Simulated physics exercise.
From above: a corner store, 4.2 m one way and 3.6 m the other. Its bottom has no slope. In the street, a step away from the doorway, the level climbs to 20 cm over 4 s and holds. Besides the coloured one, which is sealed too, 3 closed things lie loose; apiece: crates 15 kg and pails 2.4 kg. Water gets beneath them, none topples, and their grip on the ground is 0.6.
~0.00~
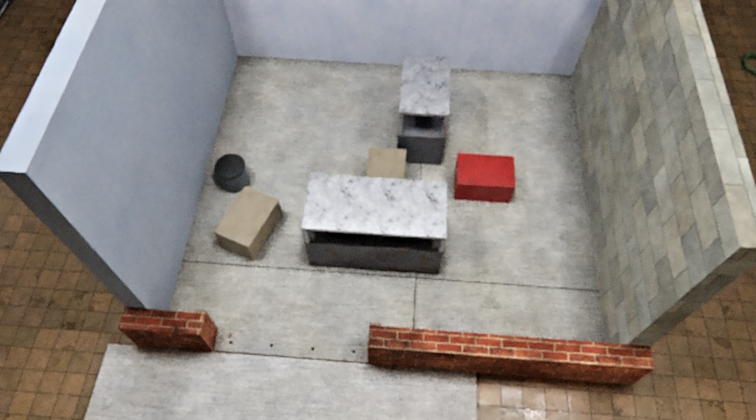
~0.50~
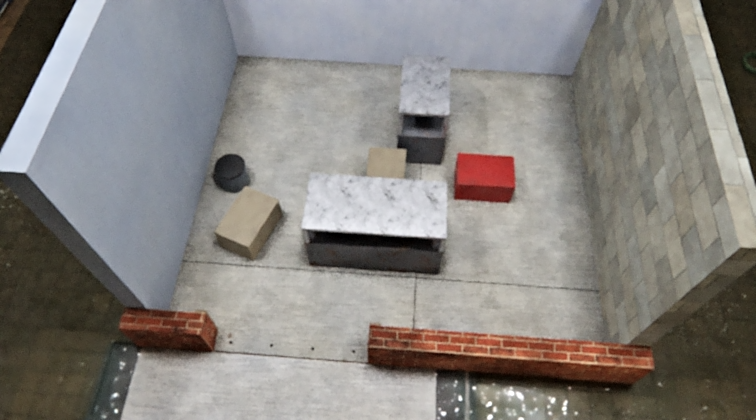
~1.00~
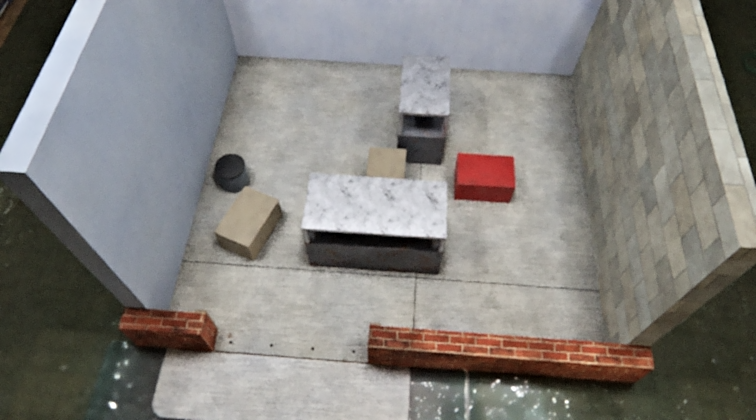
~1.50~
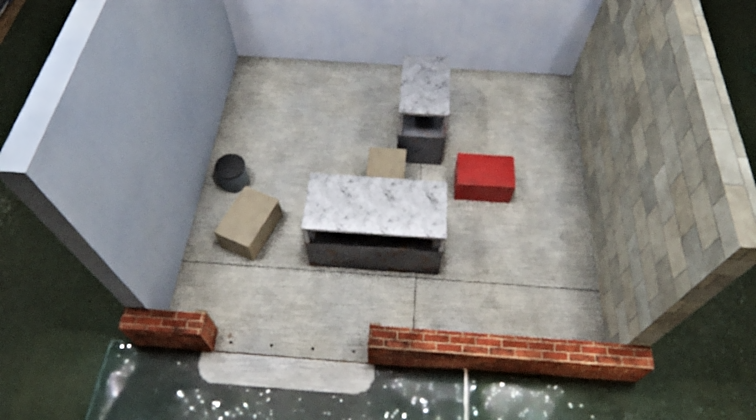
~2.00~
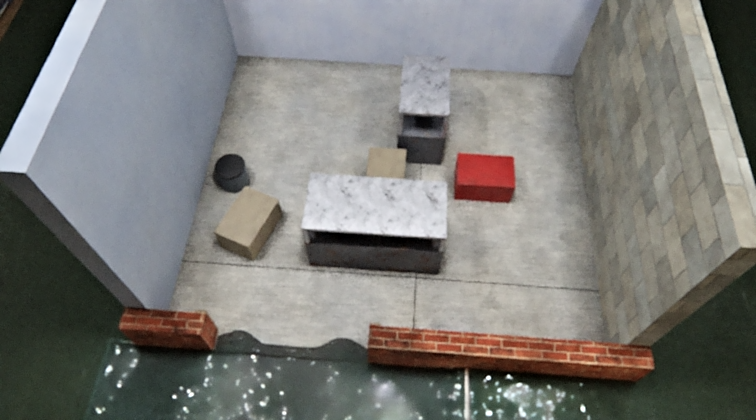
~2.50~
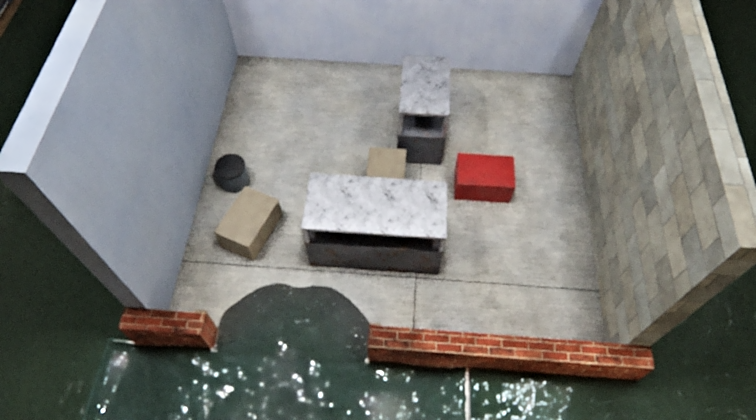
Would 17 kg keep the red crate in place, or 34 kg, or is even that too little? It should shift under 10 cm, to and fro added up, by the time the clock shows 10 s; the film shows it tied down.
For it, the smaller load will do.
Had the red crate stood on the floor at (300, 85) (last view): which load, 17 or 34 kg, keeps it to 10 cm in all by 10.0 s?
Neither is enough.
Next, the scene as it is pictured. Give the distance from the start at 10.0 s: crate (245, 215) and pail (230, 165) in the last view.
In that order: 200 cm, 300 cm.
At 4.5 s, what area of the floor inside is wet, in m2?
About 5.5 m2.
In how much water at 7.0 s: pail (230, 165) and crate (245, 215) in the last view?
Roughly 14 and 10 cm.
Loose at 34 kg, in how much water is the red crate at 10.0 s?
Roughly 5 cm.
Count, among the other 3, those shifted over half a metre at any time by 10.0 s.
2 of them.
After 3.5 s the red crate would be 0 cm from its start with 17 kg and 0 cm from its start with 34 kg; 0 cm of water round it then.
After 4.5 s the red crate would be 0 cm from its start with 17 kg and 0 cm from its start with 34 kg; 0 cm of water round it then.
After 7.0 s the red crate would be 0 cm from its start with 17 kg and 0 cm from its start with 34 kg; 0 cm of water round it then.
After 10.0 s the red crate would be 0 cm from its start with 17 kg and 0 cm from its start with 34 kg; 5 cm of water round it then.
